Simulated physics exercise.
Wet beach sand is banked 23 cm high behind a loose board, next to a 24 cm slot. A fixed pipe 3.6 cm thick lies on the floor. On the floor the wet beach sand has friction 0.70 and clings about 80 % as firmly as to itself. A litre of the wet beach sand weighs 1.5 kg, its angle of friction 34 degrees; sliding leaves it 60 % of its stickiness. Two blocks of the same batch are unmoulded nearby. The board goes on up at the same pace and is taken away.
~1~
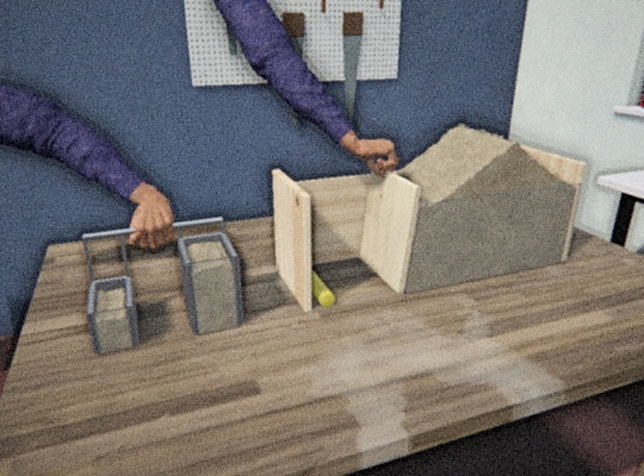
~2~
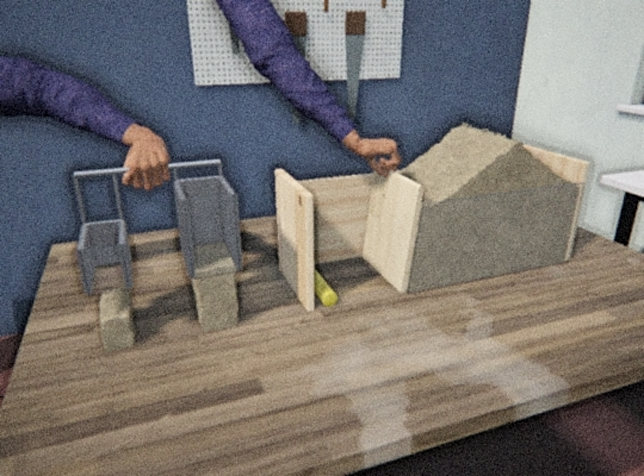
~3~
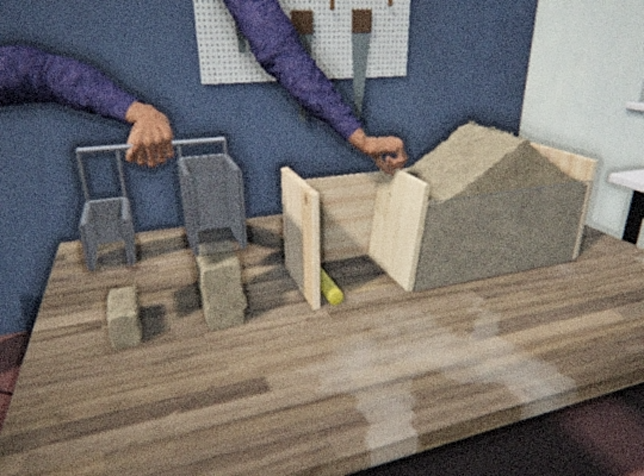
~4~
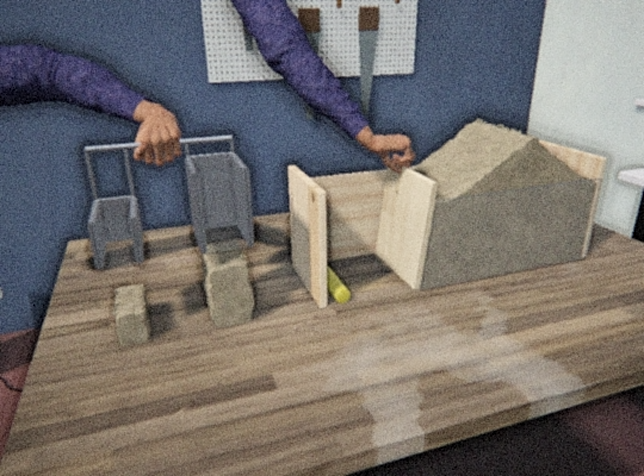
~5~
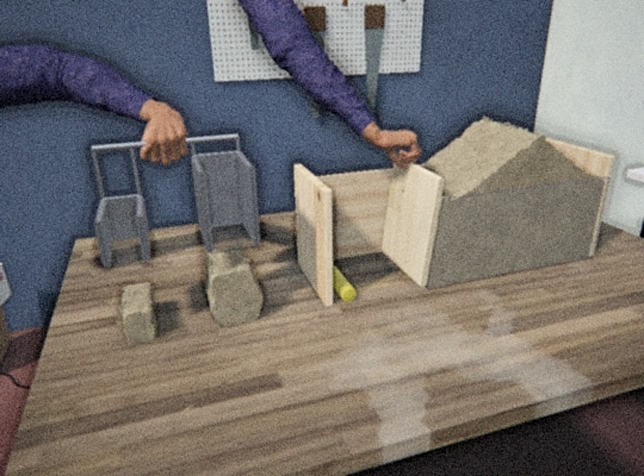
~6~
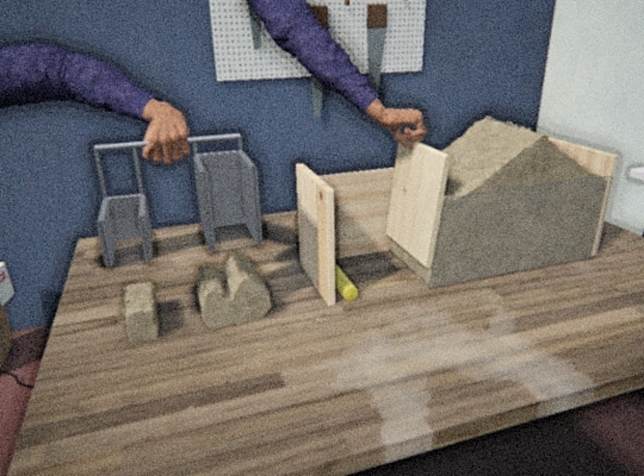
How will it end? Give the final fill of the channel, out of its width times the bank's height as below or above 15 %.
The result is above 15 %.
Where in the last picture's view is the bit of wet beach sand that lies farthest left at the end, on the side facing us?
At about (381, 278).
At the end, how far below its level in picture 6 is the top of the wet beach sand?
Roughly 5.0 cm.
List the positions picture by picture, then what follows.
Top of the board at (419, 204), not yet moved; crest of the wet beach sand at (519, 144); block heights 7.7 cm, 15 cm (left to right), in the first frame.
Top of the board at (422, 203), not yet moved; crest of the wet beach sand at (522, 144); block heights 7.7 cm, 15 cm (left to right), in the second frame.
Top of the board at (428, 202), not yet moved; crest of the wet beach sand at (530, 142); block heights 7.7 cm, 15 cm (left to right), in the third frame.
Top of the board at (436, 200), not yet moved; crest of the wet beach sand at (538, 139); block heights 7.7 cm, 15 cm (left to right), in the fourth frame.
Top of the board at (442, 195), moved 7 mm; crest of the wet beach sand at (545, 137); block heights 7.6 cm, 13 cm (left to right), in the fifth frame.
Top of the board at (449, 173), moved 5.8 cm; crest of the wet beach sand at (548, 137); block heights 7.6 cm, 11 cm (left to right), in the sixth frame.
Last picture + 0.21 s, the face still stands, with nothing on top of the pipe; the channel is 0 % full.
Last picture + 0.47 s, the face still stands, with nothing on top of the pipe; the channel is 0 % full.
Last picture + 0.72 s, the face still stands, with nothing on top of the pipe; the channel is 0 % full.
Last picture + 0.97 s, the fallen stuff reaches 9 % of the way across, with nothing on top of the pipe; the channel is 5 % full.
Last picture + 1.84 s, the fallen stuff reaches 53 % of the way across, with nothing on top of the pipe; the channel is 22 % full.
